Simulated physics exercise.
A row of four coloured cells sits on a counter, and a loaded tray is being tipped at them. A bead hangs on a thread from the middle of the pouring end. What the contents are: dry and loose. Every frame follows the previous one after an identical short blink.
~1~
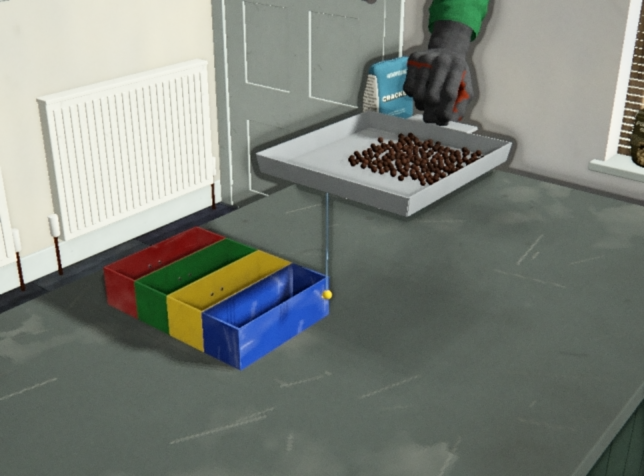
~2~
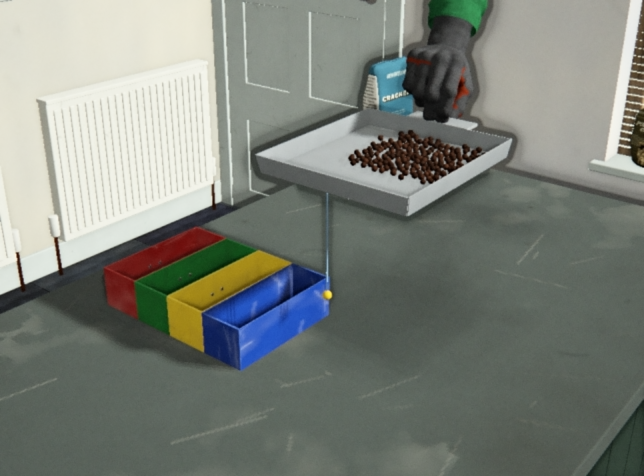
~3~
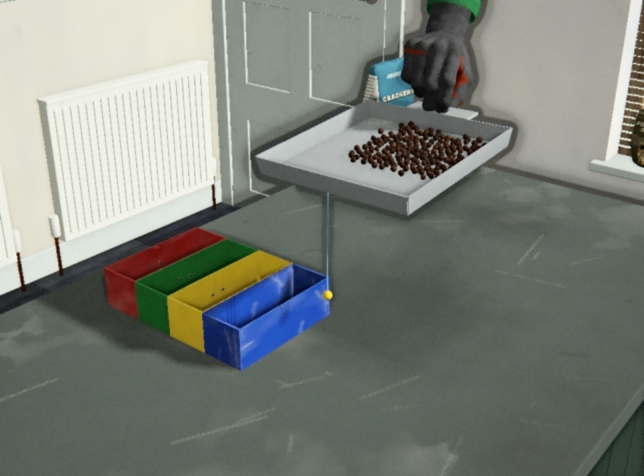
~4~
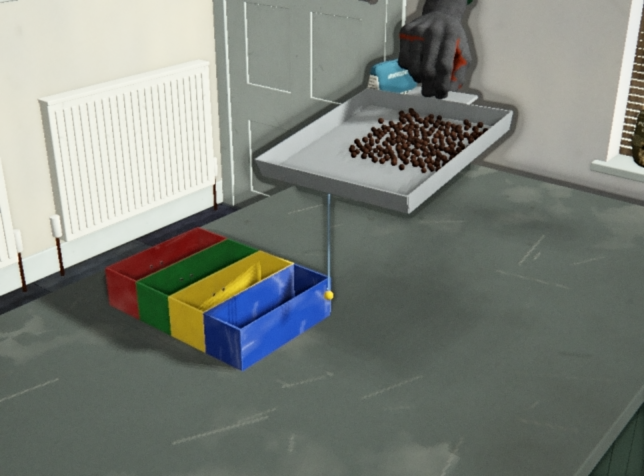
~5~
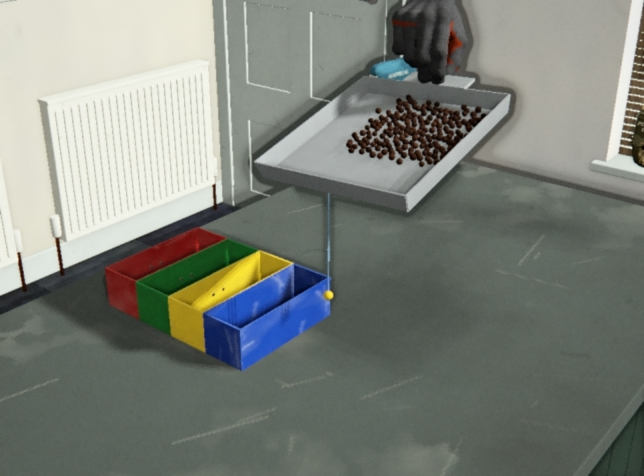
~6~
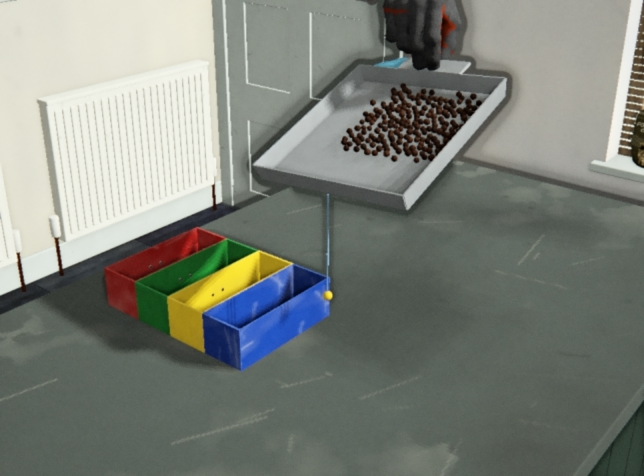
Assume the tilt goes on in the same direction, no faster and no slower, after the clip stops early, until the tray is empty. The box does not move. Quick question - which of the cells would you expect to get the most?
I would expect the blue cell to get the most.
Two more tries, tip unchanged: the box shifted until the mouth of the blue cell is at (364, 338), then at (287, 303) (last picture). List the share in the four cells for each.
Some 100 percent, followed by some 70 percent.
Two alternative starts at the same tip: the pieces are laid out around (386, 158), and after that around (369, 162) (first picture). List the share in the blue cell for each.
That would be 50 per cent, and then 50 per cent.
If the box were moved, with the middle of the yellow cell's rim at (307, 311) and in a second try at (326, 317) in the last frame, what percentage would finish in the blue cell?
10% for the first placement, 0% for the second.
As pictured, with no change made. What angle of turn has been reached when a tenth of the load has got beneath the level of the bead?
My estimate is some 70 degrees.
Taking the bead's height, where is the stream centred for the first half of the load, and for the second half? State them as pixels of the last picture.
Around (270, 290) at first; around (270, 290) after that.
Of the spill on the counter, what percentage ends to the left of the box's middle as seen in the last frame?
About 10 percent of the spill.
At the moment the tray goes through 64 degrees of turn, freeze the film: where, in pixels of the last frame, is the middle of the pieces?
At about (311, 182).
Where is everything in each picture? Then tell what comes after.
In the first picture, corners of the pouring end at (261, 153) and (408, 196), level; middle of the load at (420, 161), allspice berries; bead on its thread at (327, 295); red cell at (121, 289); green cell at (152, 304); yellow cell at (186, 320); blue cell at (221, 337).
In the second picture, corners of the pouring end at (260, 154) and (408, 196), level; middle of the load at (420, 159).
In the third picture, corners of the pouring end at (260, 156) and (407, 195), tipped barely, lowest at the left corner; middle of the load at (421, 152).
In the fourth picture, corners of the pouring end at (260, 158) and (407, 194), tipped a little, lowest at the left corner; middle of the load at (421, 142).
In the fifth picture, corners of the pouring end at (258, 161) and (405, 193), tipped clearly, lowest at the left corner; middle of the load at (419, 132).
In the sixth picture, corners of the pouring end at (257, 163) and (402, 193), tipped clearly, lowest at the left corner; middle of the load at (415, 124), about a quarter on the move; red cell at (122, 290); green cell at (153, 305); yellow cell at (186, 321); blue cell at (222, 338).
Soon after the last picture, tray tipped steeply; most on the tray; a small part falling or outside the box.
A little later, tray tipped past a quarter turn; about two thirds on the tray; a small part in the blue cell; a small part in the yellow cell; about a quarter falling or outside the box.
Later still, tray tipped past a quarter turn; about half in the blue cell; a small part in the yellow cell; a stray few in the green cell; about half falling or outside the box.
By the end, tray tipped past a quarter turn; about half in the blue cell; a small part in the yellow cell; a stray few in the green cell; none in the red cell; about half outside the box.
